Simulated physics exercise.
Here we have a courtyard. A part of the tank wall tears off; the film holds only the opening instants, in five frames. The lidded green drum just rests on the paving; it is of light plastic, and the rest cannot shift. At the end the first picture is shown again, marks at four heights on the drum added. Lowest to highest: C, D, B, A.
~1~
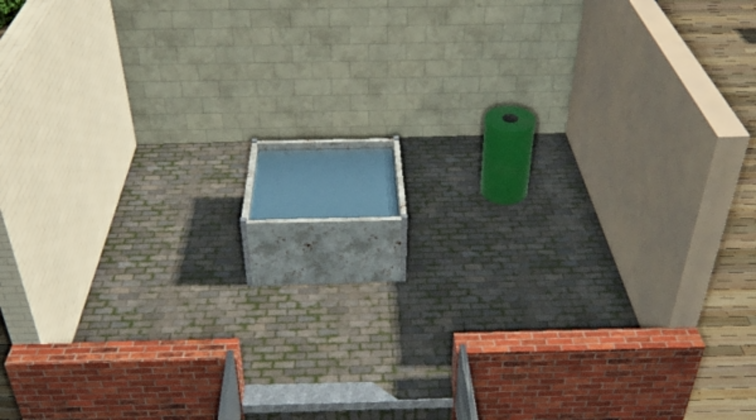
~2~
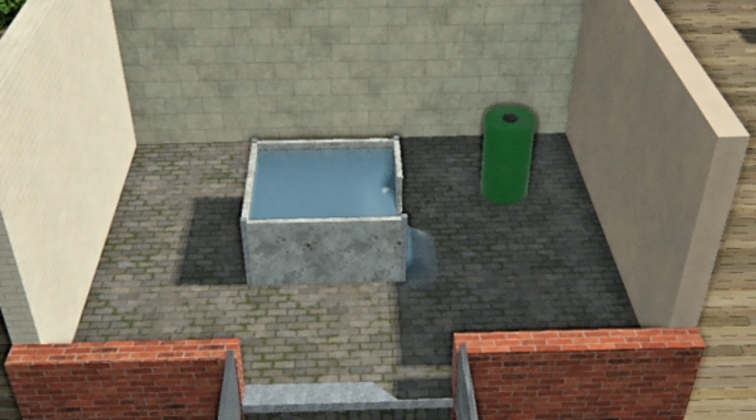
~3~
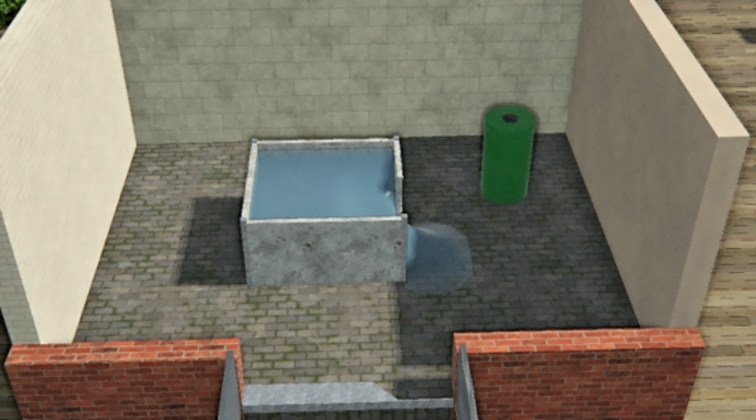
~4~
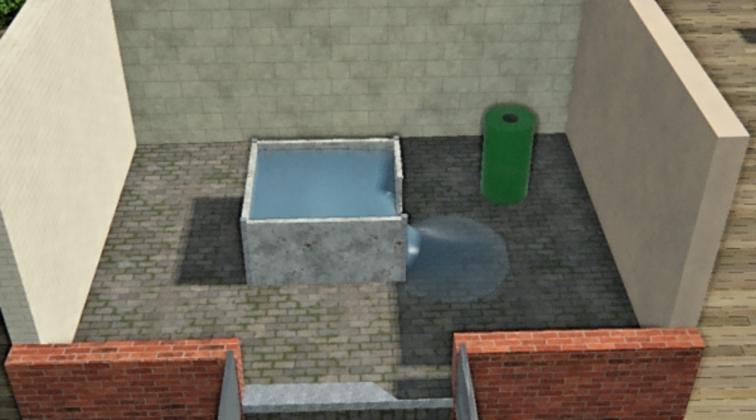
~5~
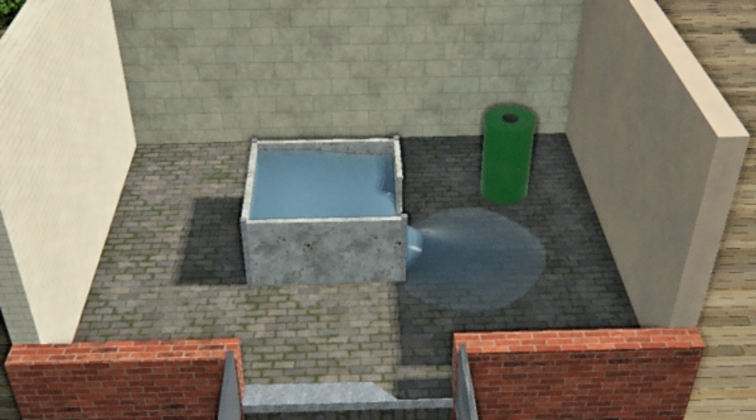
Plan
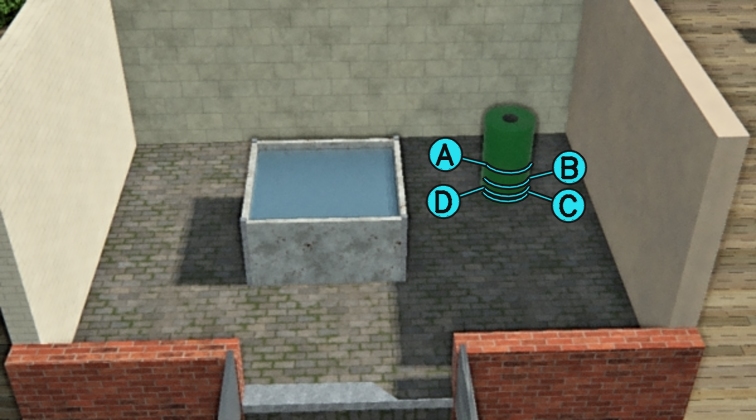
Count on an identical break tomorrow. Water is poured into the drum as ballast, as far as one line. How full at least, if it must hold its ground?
The answer is mark D.
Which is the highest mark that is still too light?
The answer is C.
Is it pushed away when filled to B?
No, that is safe.
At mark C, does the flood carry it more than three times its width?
No.
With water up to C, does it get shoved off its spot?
Yes, it does.
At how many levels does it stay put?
Three.
In cyan, A at (511, 172); B at (509, 187); C at (508, 201); D at (508, 196); from the bottom up C, D, B, A.
With A, it does not move.
With B, it does not move.
With C, it is pushed about its own width away.
With D, it does not move.
